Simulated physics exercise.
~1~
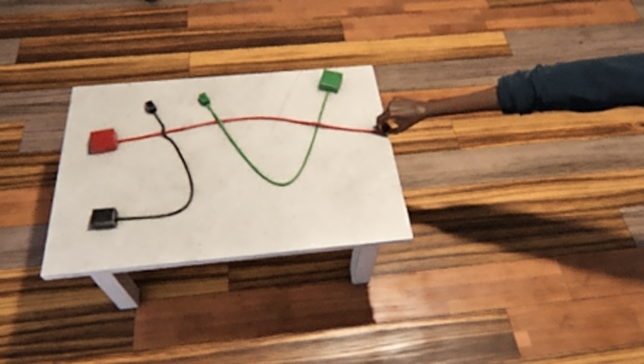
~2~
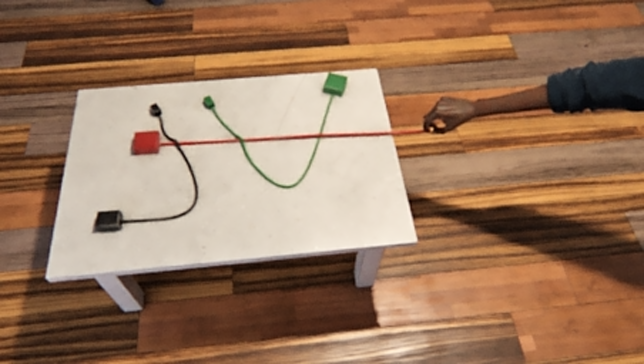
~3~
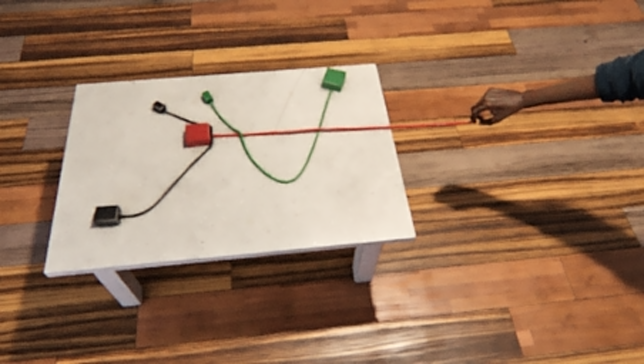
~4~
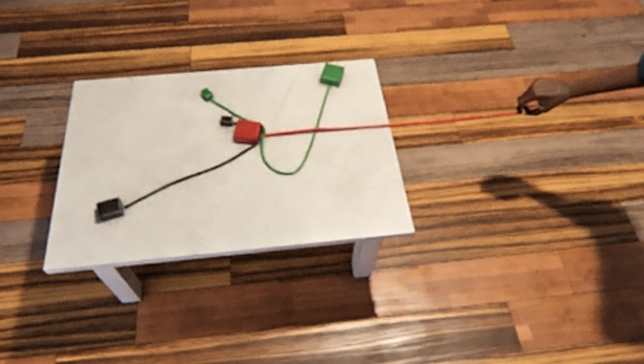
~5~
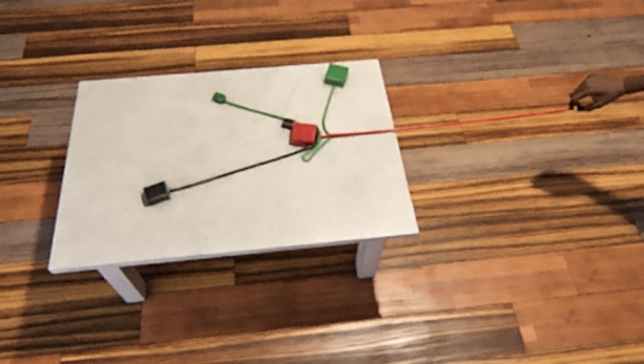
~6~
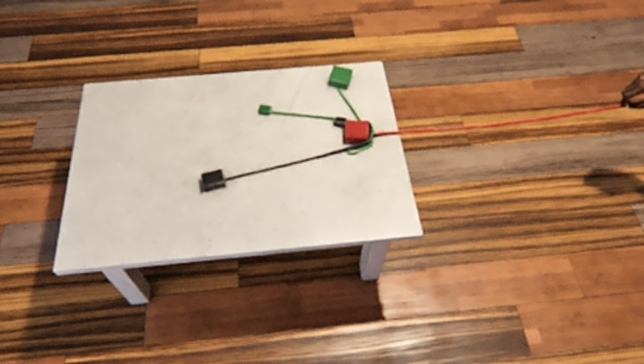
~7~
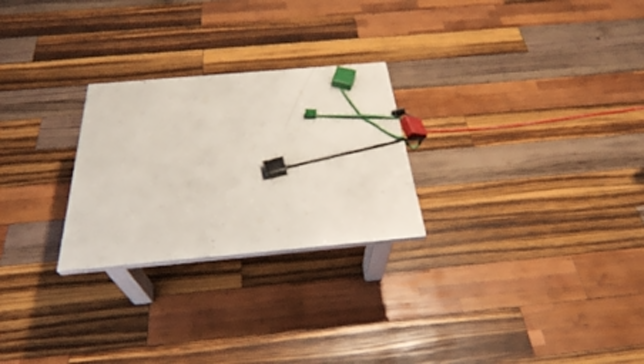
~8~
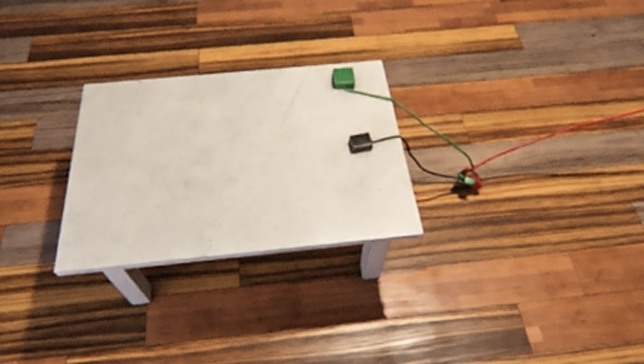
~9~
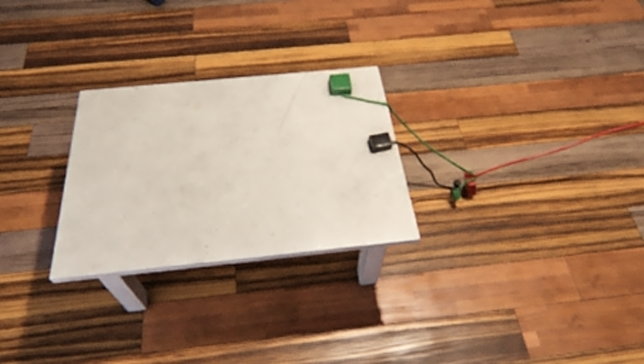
A hand pulls the red lead right, dragging its charger and two tangled plugs off the table.
